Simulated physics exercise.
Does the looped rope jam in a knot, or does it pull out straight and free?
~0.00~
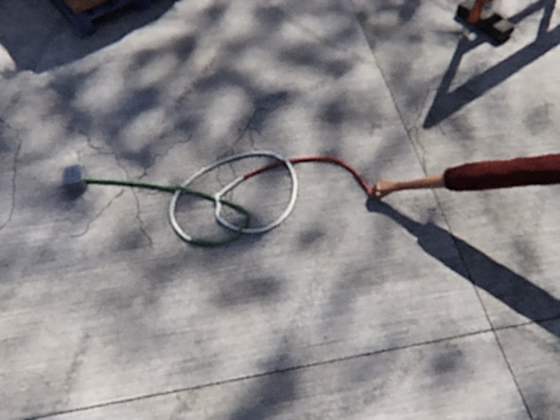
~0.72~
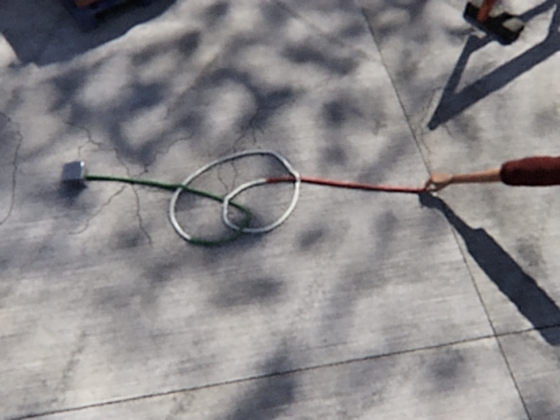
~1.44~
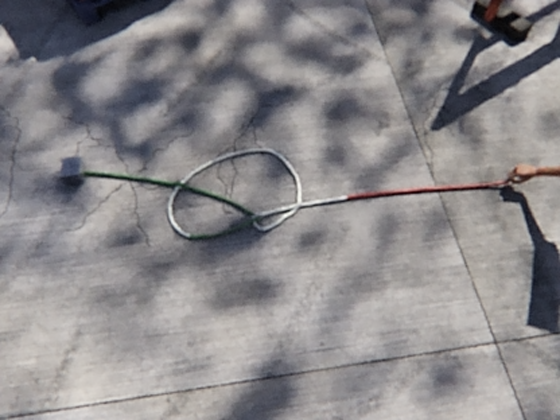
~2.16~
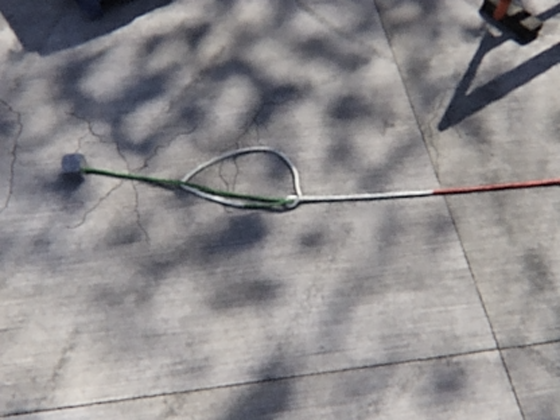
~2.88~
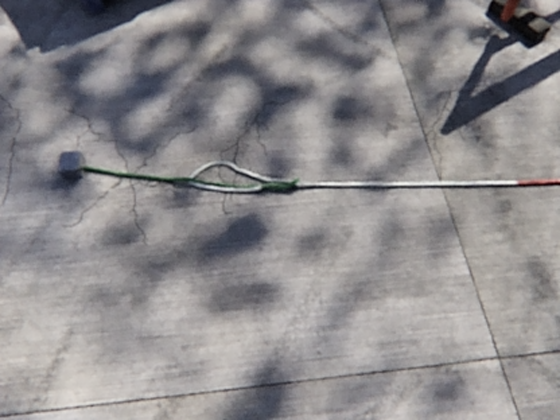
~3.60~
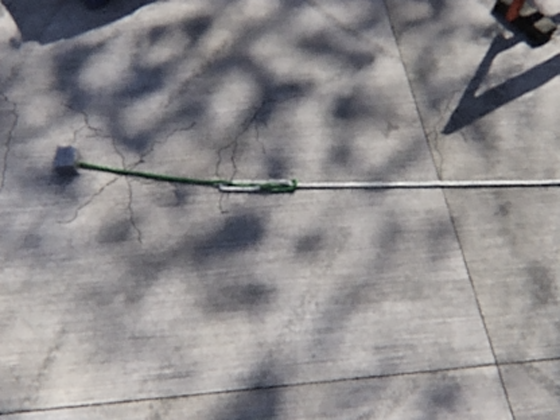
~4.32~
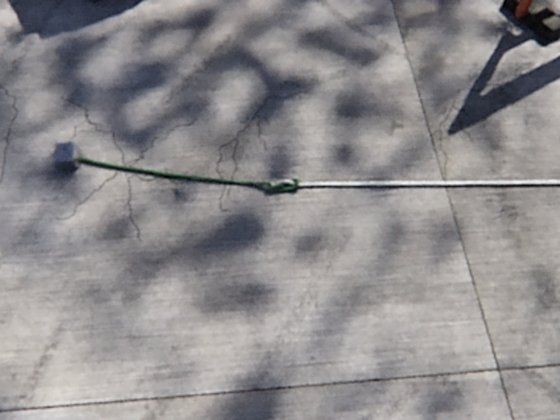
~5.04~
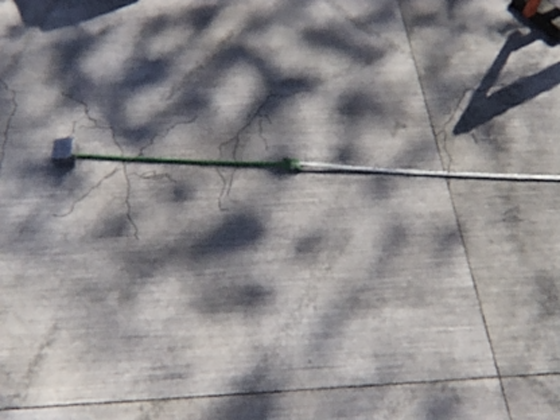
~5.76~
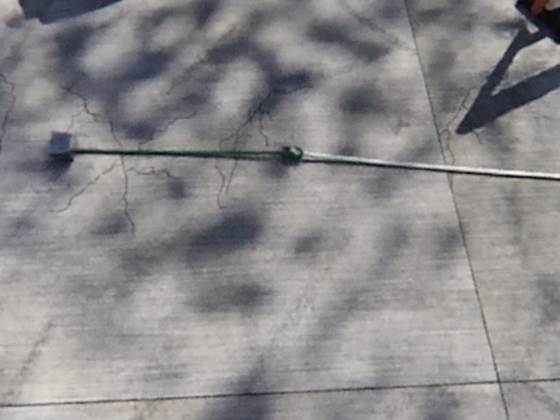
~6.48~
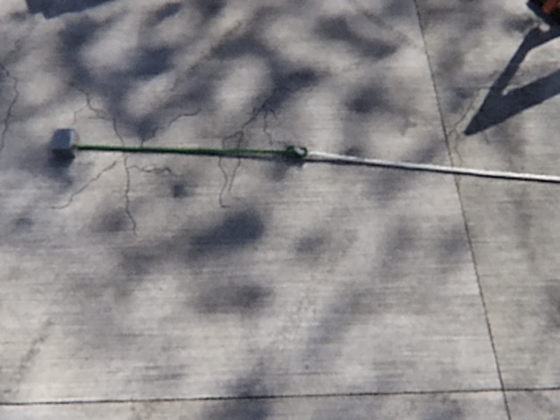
The rope jams in a knot. Its loops shrink as the right end is pulled away, and a small tight lump stays in the line.
